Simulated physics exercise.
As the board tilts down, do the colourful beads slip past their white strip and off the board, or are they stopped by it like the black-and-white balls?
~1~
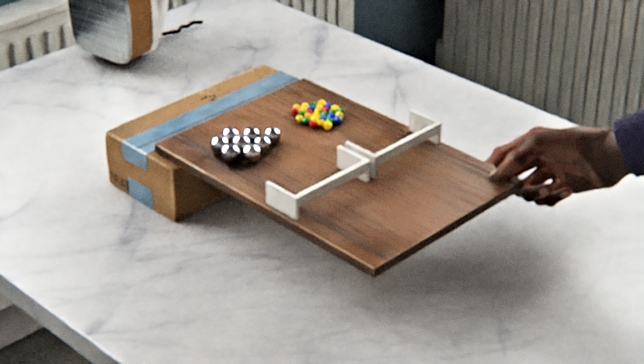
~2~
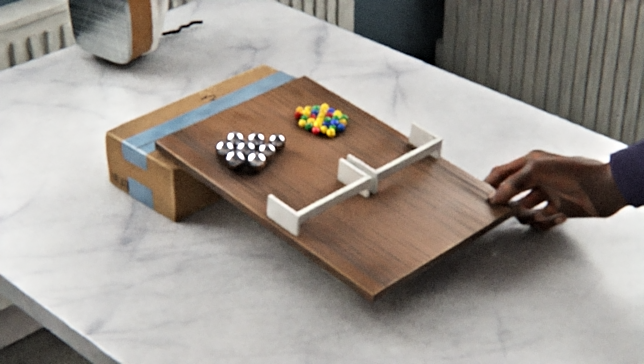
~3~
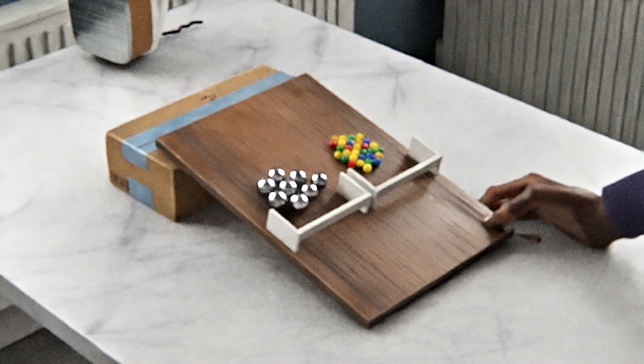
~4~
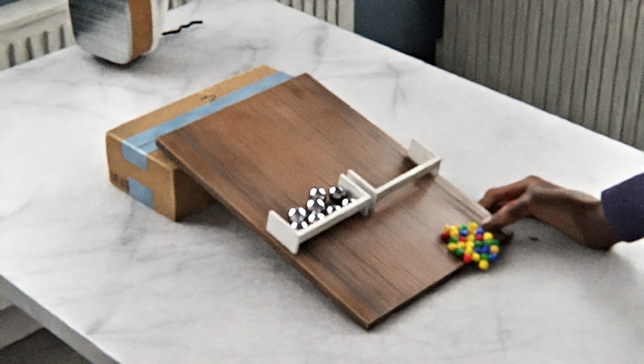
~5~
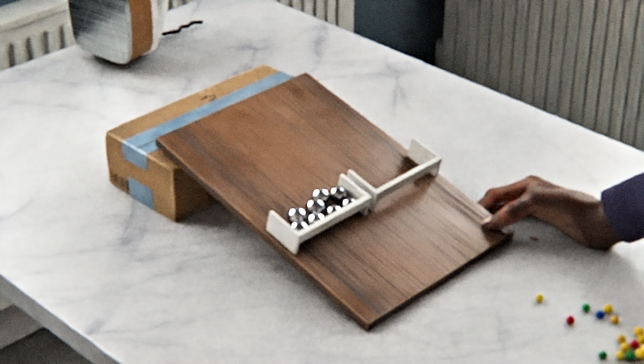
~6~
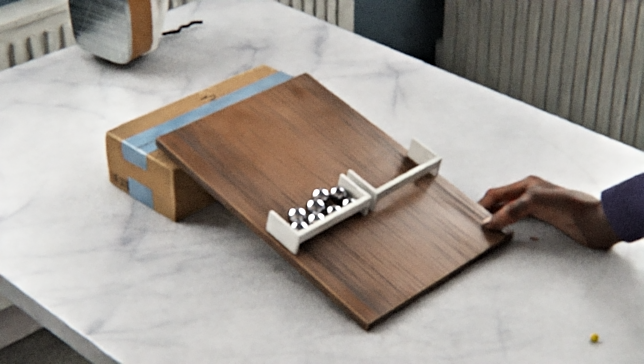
The colourful beads slip under their white strip and roll off the board onto the table. The black-and-white balls are stopped and stay gathered behind theirs.
